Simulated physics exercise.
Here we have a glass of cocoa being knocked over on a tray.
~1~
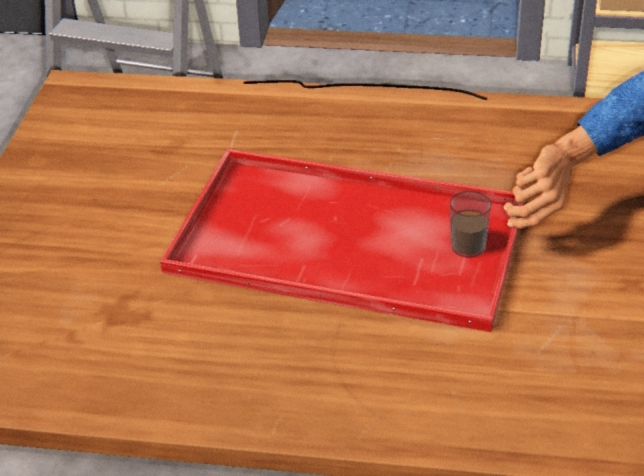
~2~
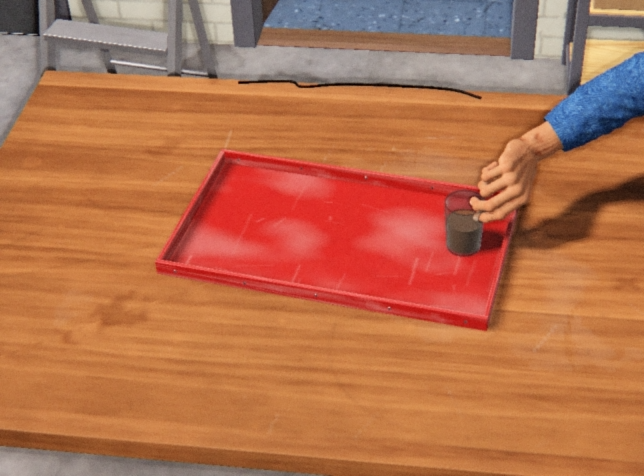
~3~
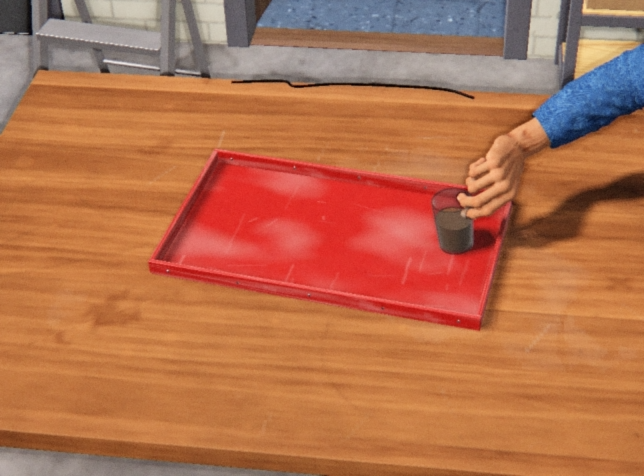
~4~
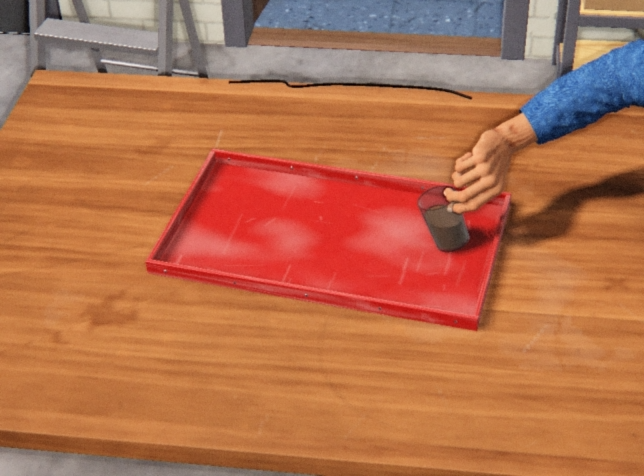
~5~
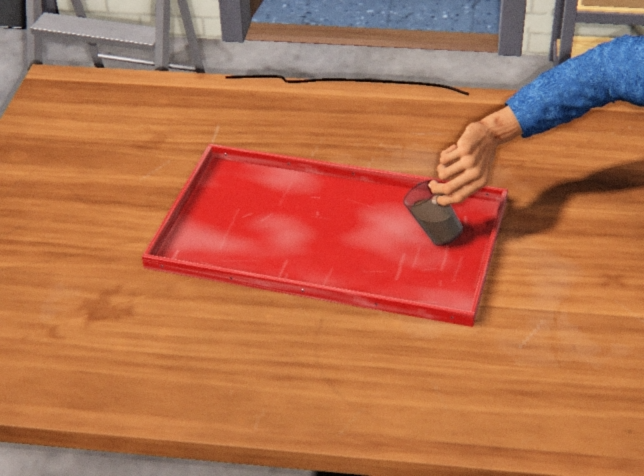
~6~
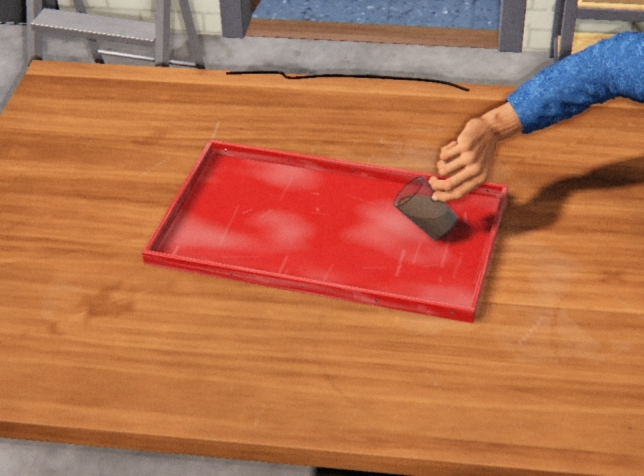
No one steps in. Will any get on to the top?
The spill is held by the rim.
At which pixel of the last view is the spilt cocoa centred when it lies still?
Around (258, 208).
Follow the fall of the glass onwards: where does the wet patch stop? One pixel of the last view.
Around (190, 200).
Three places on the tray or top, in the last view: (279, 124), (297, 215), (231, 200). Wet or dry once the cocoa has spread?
The first is dry; the next soaked; the last reached.
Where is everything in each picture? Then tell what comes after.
In the first frame, it stands upright; glass (470, 224) about half full; tray (335, 289).
In the second frame, it is being nudged; glass about half full, surface at (464, 221).
In the third frame, it is being nudged; glass (454, 221) about half full.
In the fourth frame, it is being nudged; glass about half full, surface at (444, 217); tray (321, 288).
In the fifth frame, it is being nudged; glass (434, 213) tipped 30°.
In the sixth frame, it is falling; glass (426, 208) tipped 45°.
Next, the glass lies in the tray; the puddle covers about as much as a plate; the top is dry.
After that, the puddle covers about as much as a tray; the top is dry.
Finally, the puddle covers about as much as a tray; the top is dry.
